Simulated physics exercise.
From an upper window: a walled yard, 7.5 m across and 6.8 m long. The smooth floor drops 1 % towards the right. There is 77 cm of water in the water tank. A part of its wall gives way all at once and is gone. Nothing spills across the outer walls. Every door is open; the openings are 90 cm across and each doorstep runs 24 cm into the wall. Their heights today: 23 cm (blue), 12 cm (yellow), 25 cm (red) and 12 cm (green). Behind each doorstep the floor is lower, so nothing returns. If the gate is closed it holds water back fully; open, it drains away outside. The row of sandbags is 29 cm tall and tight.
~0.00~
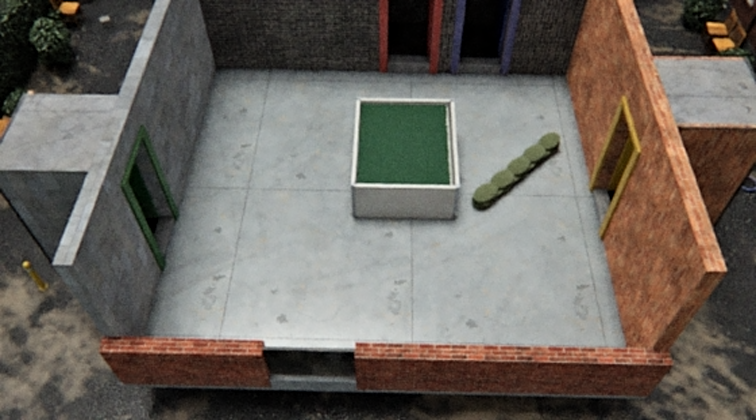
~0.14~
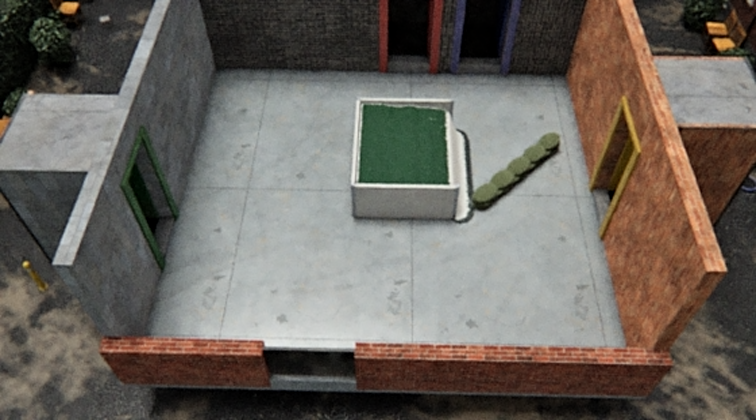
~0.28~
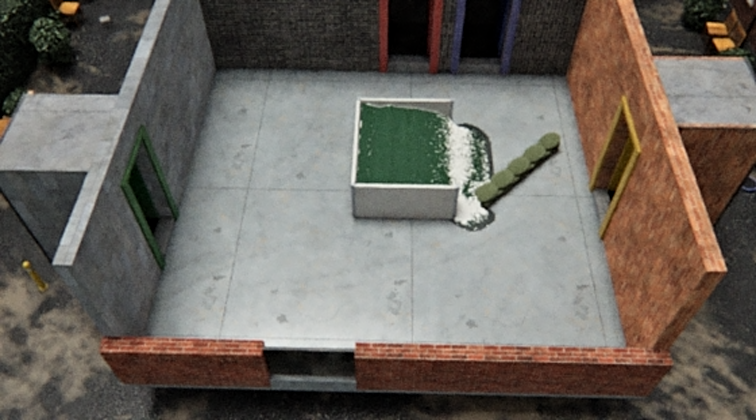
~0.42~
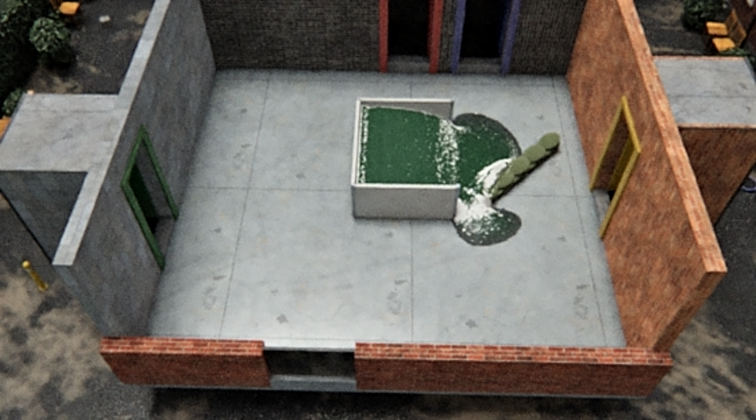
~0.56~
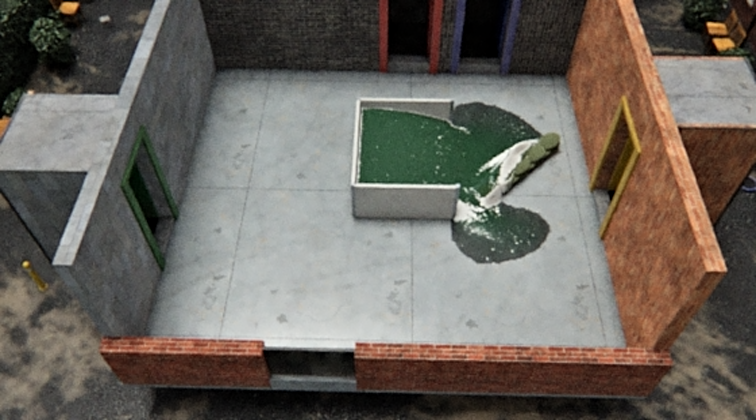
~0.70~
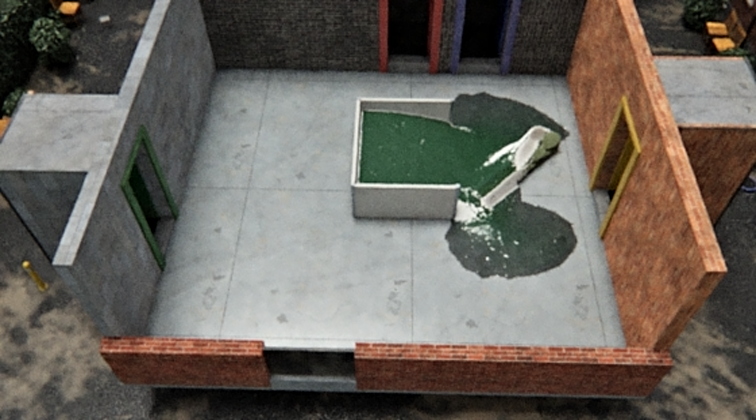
A tank's right wall vanishes, and green water pours out and spreads around a hedge.
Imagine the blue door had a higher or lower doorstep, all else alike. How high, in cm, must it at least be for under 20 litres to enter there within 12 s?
At least 19 cm or so.
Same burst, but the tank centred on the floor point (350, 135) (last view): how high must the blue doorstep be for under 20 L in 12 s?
About 21 cm.
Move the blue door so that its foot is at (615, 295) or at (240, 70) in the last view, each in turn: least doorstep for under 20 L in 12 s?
About 10.0 and 7.5 cm.
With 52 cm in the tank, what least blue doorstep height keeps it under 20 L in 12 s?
Then roughly 13.0 cm.
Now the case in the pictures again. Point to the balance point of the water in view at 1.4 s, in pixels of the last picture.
At about (468, 166).
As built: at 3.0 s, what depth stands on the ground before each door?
In cm: Blue 26, yellow 9, red 6, green 0.
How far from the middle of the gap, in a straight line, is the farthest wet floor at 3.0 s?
About 4.6 m.
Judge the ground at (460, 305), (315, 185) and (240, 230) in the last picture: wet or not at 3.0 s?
In that order: Flooded, still dry, still dry.
After 1.4 s water covers 30 % of the floor, deepest (43 cm) near (487, 180); it has not reached the blue door.
After 3.0 s water covers 40 % of the floor, deepest (34 cm) near (545, 79); 26 cm at the blue door, 3 litres in over its 23 cm doorstep.
After 12.0 s water covers 95 % of the floor, deepest (10 cm) near (578, 154); 6 cm at the blue door, 7 litres in over its 23 cm doorstep.
At the blue door as built, the water arrived by 1.5 s and peaked near 26 cm at 2.8 s.
Run again over the same 12 s with other heights there, 38 litres in over 15.5 cm, 12 litres over 21 cm. The limit of 20 litres is kept from about 19 cm up.
